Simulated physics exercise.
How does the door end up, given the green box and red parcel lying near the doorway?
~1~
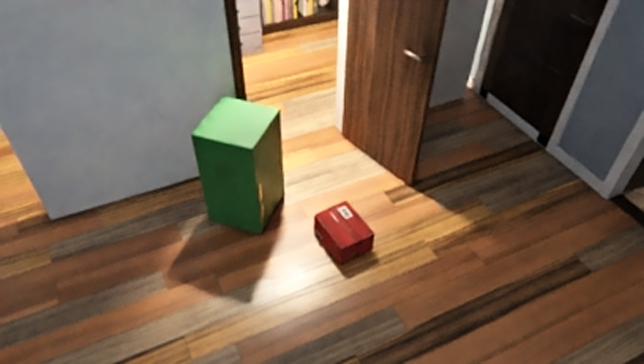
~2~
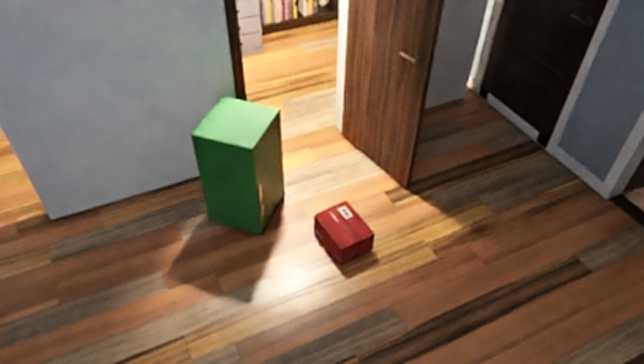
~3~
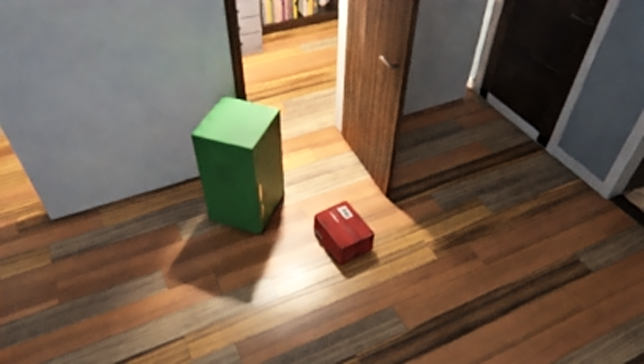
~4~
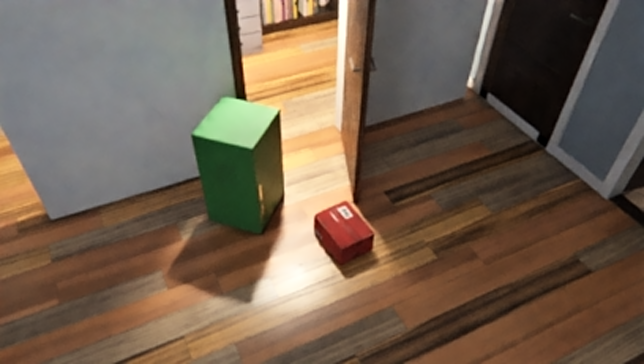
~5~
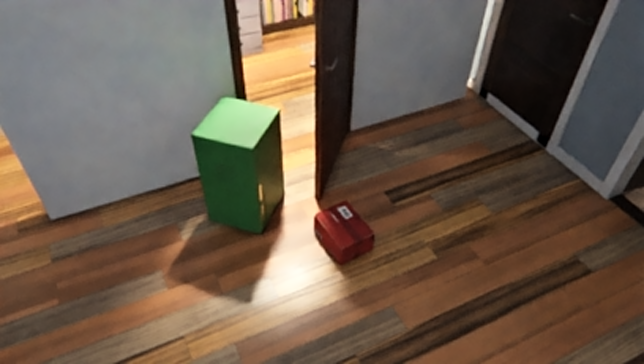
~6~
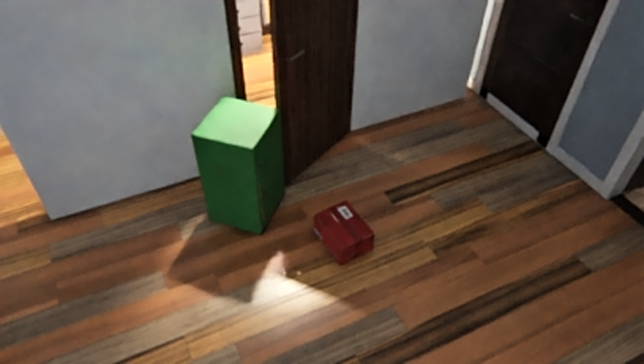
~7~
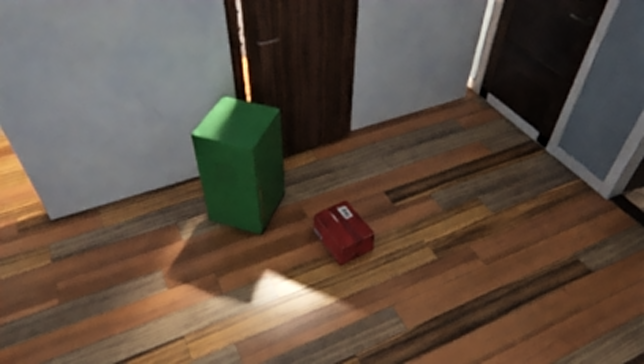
It closes, swinging behind both the red parcel and the green box and into its doorway without shifting either one.
